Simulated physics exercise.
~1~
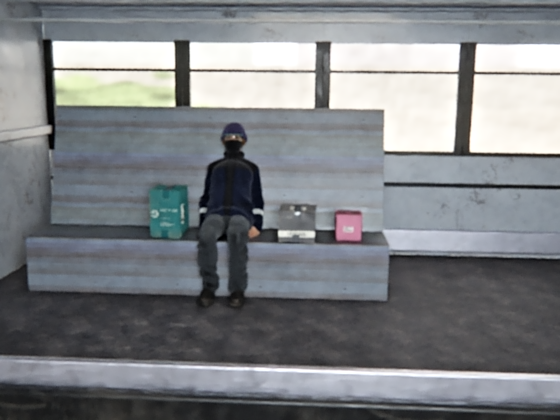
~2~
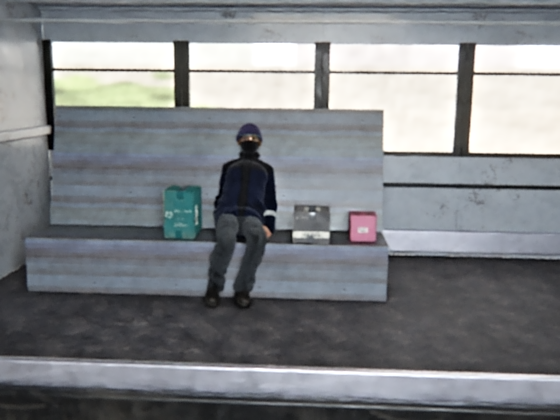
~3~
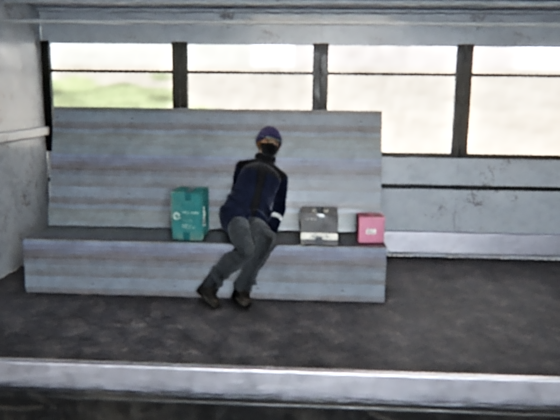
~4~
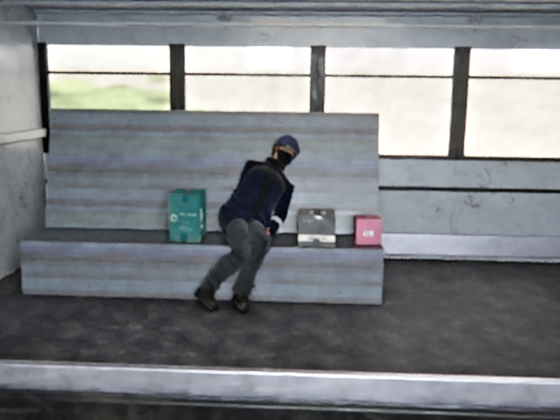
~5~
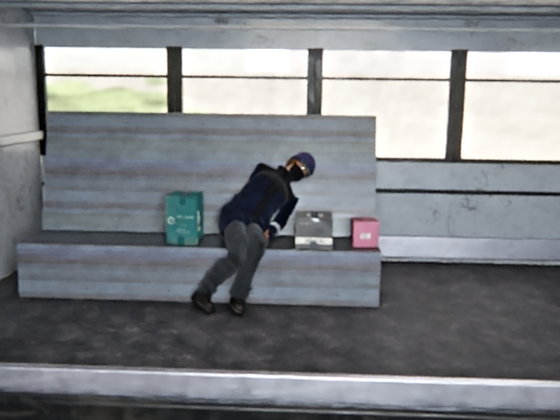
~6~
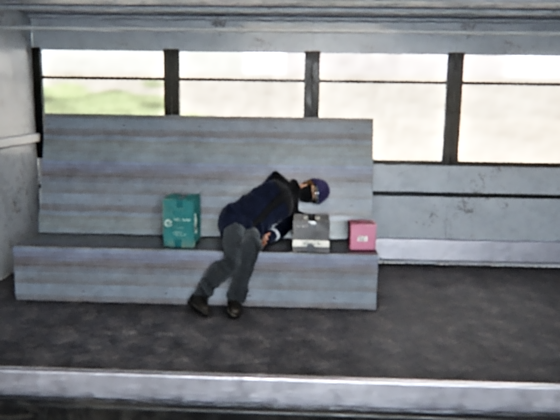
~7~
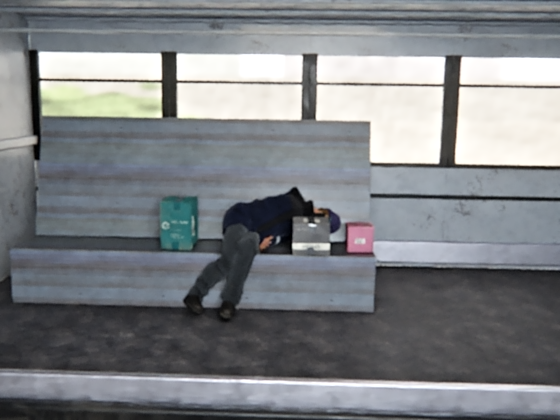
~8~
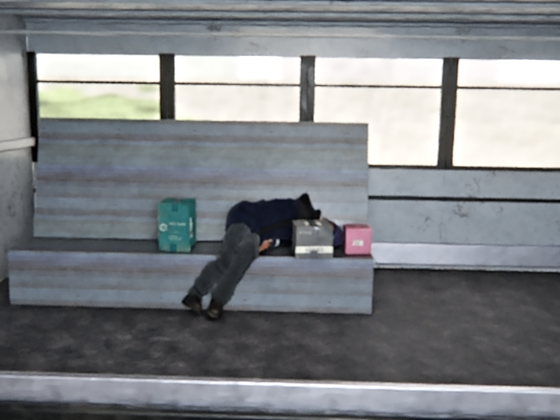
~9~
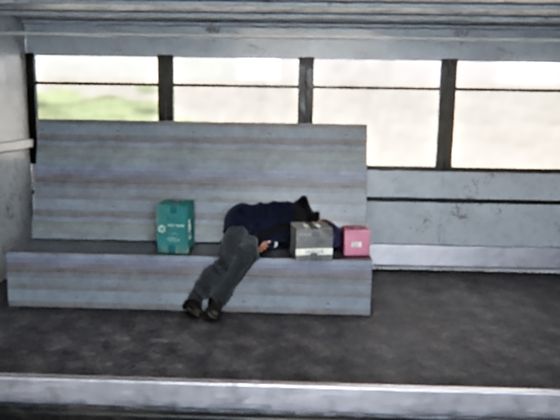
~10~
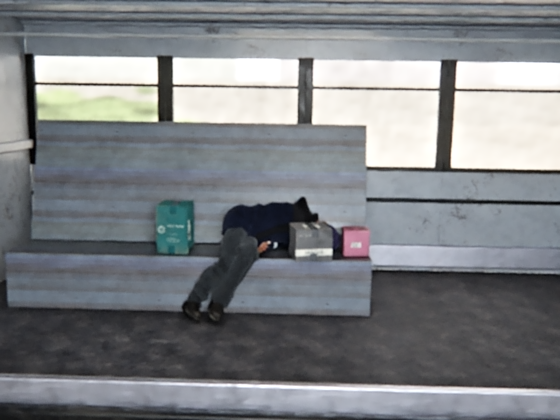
We see a passenger in a dark cap sitting on a grey bench among a teal pack, a grey box and a pink tub; the items shift slightly right, then the passenger slumps sideways to the right and ends lying behind the grey box, with everything still on the seat.
